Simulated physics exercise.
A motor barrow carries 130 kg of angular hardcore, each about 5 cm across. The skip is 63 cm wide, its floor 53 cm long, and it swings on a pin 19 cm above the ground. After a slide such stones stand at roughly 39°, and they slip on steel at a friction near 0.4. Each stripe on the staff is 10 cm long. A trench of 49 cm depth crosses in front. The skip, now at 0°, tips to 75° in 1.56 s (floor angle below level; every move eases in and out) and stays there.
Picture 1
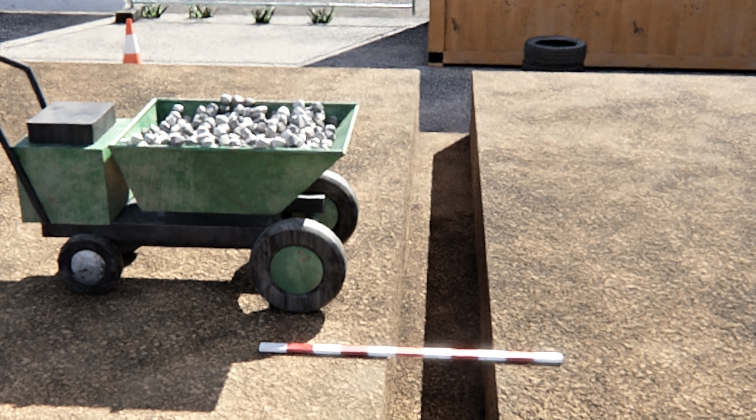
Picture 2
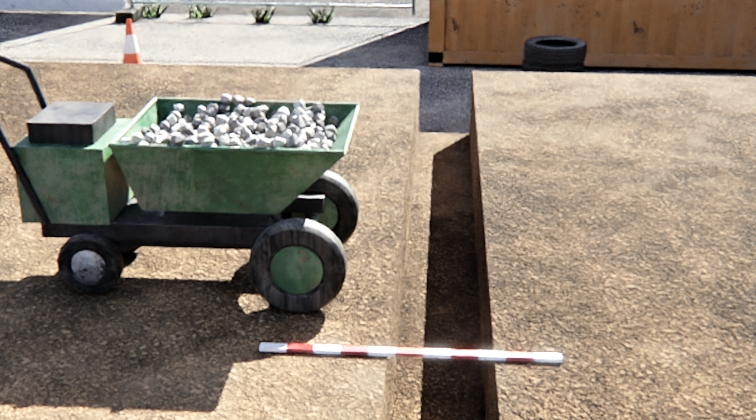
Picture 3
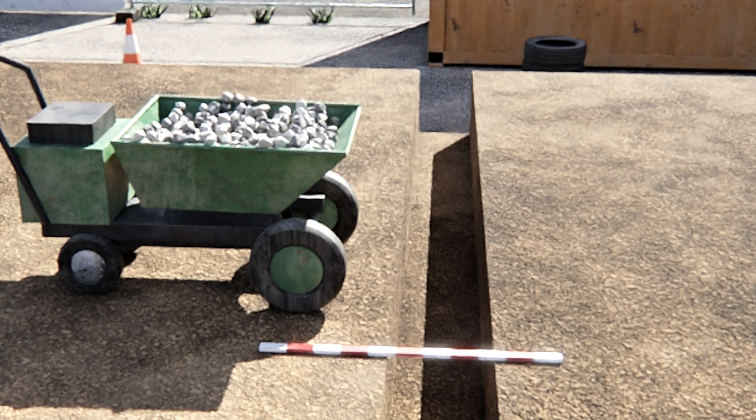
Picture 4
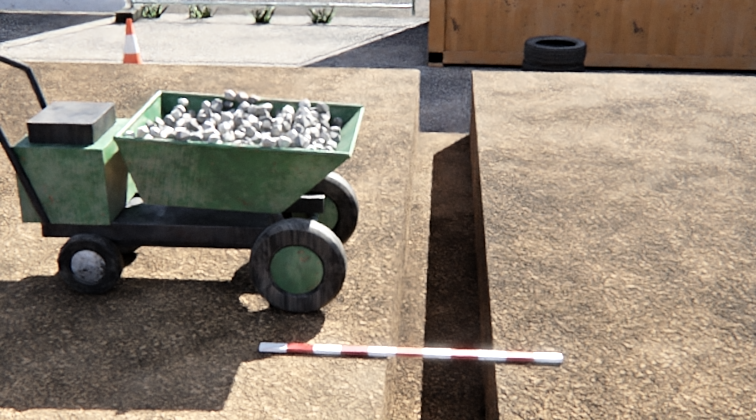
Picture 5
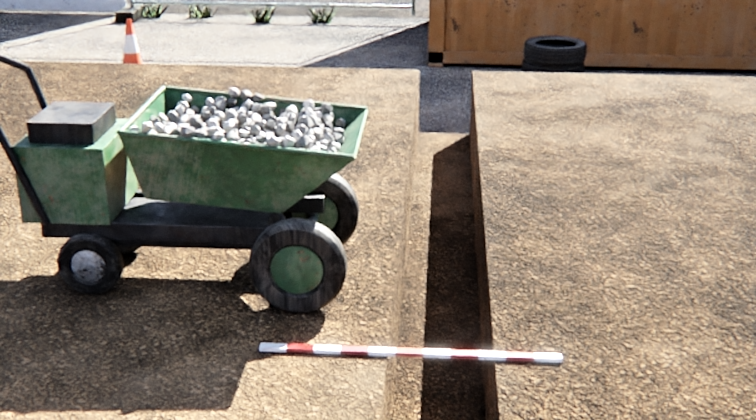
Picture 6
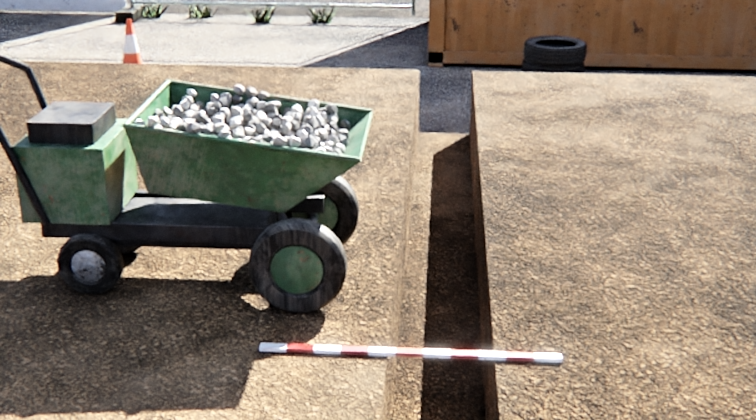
A green skip full of grey stones tilts slightly toward the right on its barrow.
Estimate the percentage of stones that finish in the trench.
Some 85 per cent of it.
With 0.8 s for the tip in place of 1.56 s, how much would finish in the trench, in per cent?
In that case some 70 per cent.
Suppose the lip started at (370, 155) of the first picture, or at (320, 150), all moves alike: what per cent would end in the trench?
Near 60 per cent from the first place, 100 from the second.
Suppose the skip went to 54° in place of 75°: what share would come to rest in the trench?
It would be near 20 per cent.
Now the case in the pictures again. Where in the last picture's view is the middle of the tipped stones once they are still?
Around (457, 365).
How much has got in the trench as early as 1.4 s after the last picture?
Some 45 per cent.
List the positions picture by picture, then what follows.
In the first picture, the skip is at 0°, its lip at (344, 153); the top of the load is at (273, 109).
In the second picture, the skip is at 0°, its lip at (344, 153); the top of the load is at (274, 109).
In the third picture, the skip is at 1°, its lip at (347, 154); the top of the load is at (264, 110).
In the fourth picture, lip at (350, 156), floor tilted 3°, highest stones at (242, 108).
In the fifth picture, lip at (354, 158), floor tilted 5°, highest stones at (226, 105).
In the sixth picture, the skip is at 7°, its lip at (360, 160); the top of the load is at (220, 99).
Then, 0.9 s after the last picture the floor is at 63°, 99 % in the skip, 1 % in the trench; the foremost stones are at (447, 237).
Then, 1.4 s after the last picture the floor is at 75°, 48 % in the skip, 44 % in the trench, 8 % past the trench; the foremost stones are at (544, 277).
Then, 1.7 s after the last picture the floor is at 75°, 13 % in the skip, 72 % in the trench, 15 % past the trench; the foremost stones are at (619, 295).
Then, 3.7 s after the last picture the floor is at 75°, 0 % in the skip, 85 % in the trench, 15 % past the trench; the foremost stones are at (629, 296).
